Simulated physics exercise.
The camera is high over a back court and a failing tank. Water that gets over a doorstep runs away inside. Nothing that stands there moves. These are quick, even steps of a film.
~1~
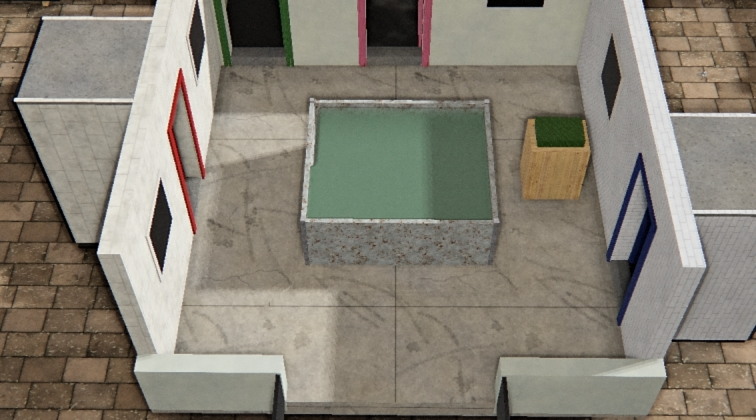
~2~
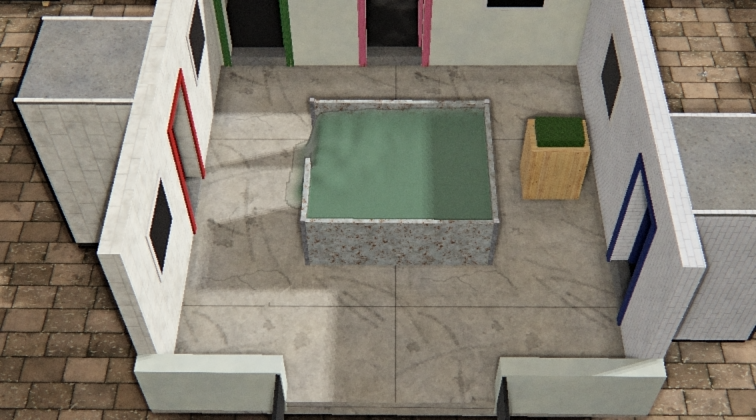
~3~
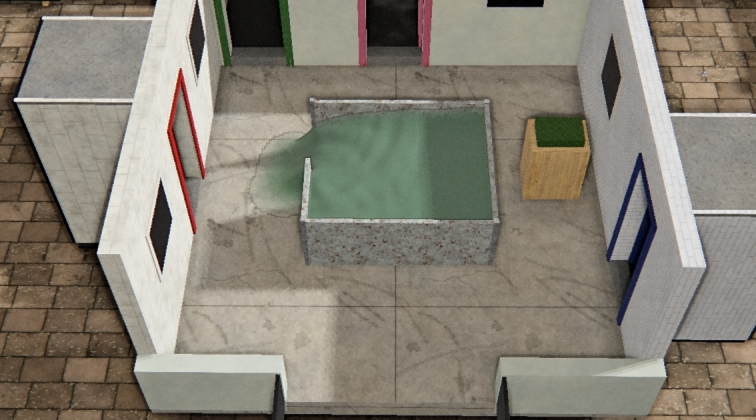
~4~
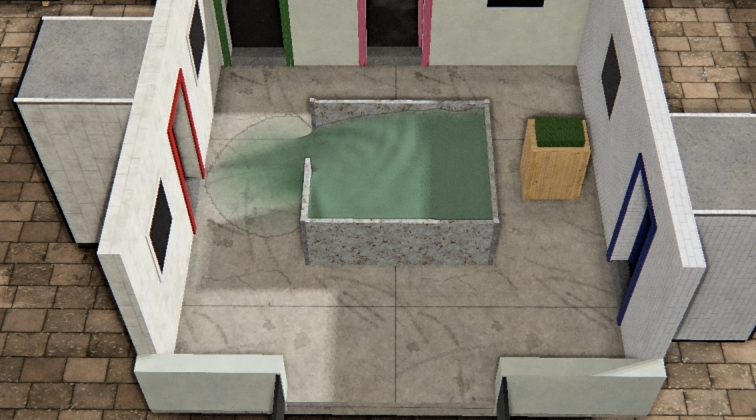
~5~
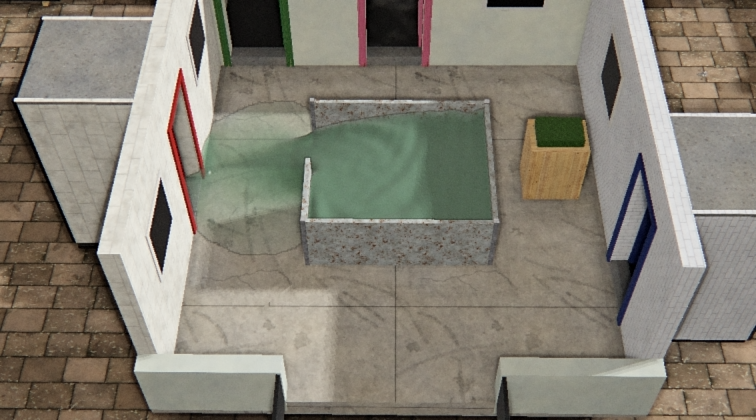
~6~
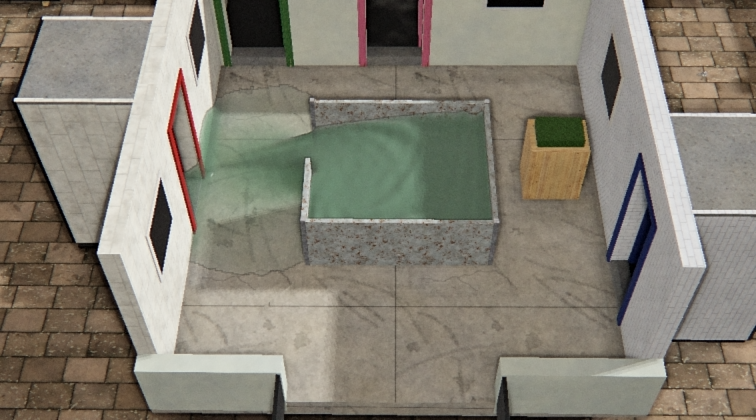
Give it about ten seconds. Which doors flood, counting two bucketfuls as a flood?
The red door lets in a lot; the pink door admits no more than that; the blue door admits no more than that; the green door lets in a lot.
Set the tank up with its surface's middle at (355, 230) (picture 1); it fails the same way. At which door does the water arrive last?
That is the blue one.
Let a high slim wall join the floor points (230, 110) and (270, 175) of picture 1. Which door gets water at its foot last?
The door marked blue.
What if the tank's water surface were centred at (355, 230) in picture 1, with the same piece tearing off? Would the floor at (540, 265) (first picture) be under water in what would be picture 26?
Verdict: Dry.
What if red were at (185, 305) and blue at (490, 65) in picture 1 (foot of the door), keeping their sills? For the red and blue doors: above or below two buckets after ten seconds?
The red one goes over, the blue one lets more in.
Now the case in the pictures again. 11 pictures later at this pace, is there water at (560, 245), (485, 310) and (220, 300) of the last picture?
In that order: Clear, not flooded, covered.
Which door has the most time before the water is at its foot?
It is the blue one.
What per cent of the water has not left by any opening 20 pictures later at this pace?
Close to 78 %.
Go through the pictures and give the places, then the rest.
In the first picture, still water in the tank at (399, 162).
In the second picture, the front is at a hidden place, out from the gap at (314, 158).
In the third picture, the front is at (258, 198), out from the gap at (315, 161).
In the fourth picture, the front is at (211, 182), out from the gap at (315, 162).
In the fifth picture, water pours out at (315, 162) and has run to (184, 189).
In the sixth picture, the front is at (216, 101), out from the gap at (315, 162).
A moment on, water covers 20 % of the floor; the red door far over two buckets in, the pink door not reached, the blue door not reached, the green door under two buckets in.
Next, water covers 30 % of the floor; the red door far over two buckets in, the pink door wet at the sill, nothing in, the blue door not reached, the green door far over two buckets in.
Then, water covers 60 % of the floor; the red door far over two buckets in, the pink door wet at the sill, nothing in, the blue door not reached, the green door far over two buckets in.
Later, water covers 90 % of the floor; the red door far over two buckets in, the pink door wet at the sill, nothing in, the blue door wet at the sill, nothing in, the green door far over two buckets in.
In the end, water covers 100 % of the floor; the red door far over two buckets in, the pink door wet at the sill, nothing in, the blue door wet at the sill, nothing in, the green door far over two buckets in.
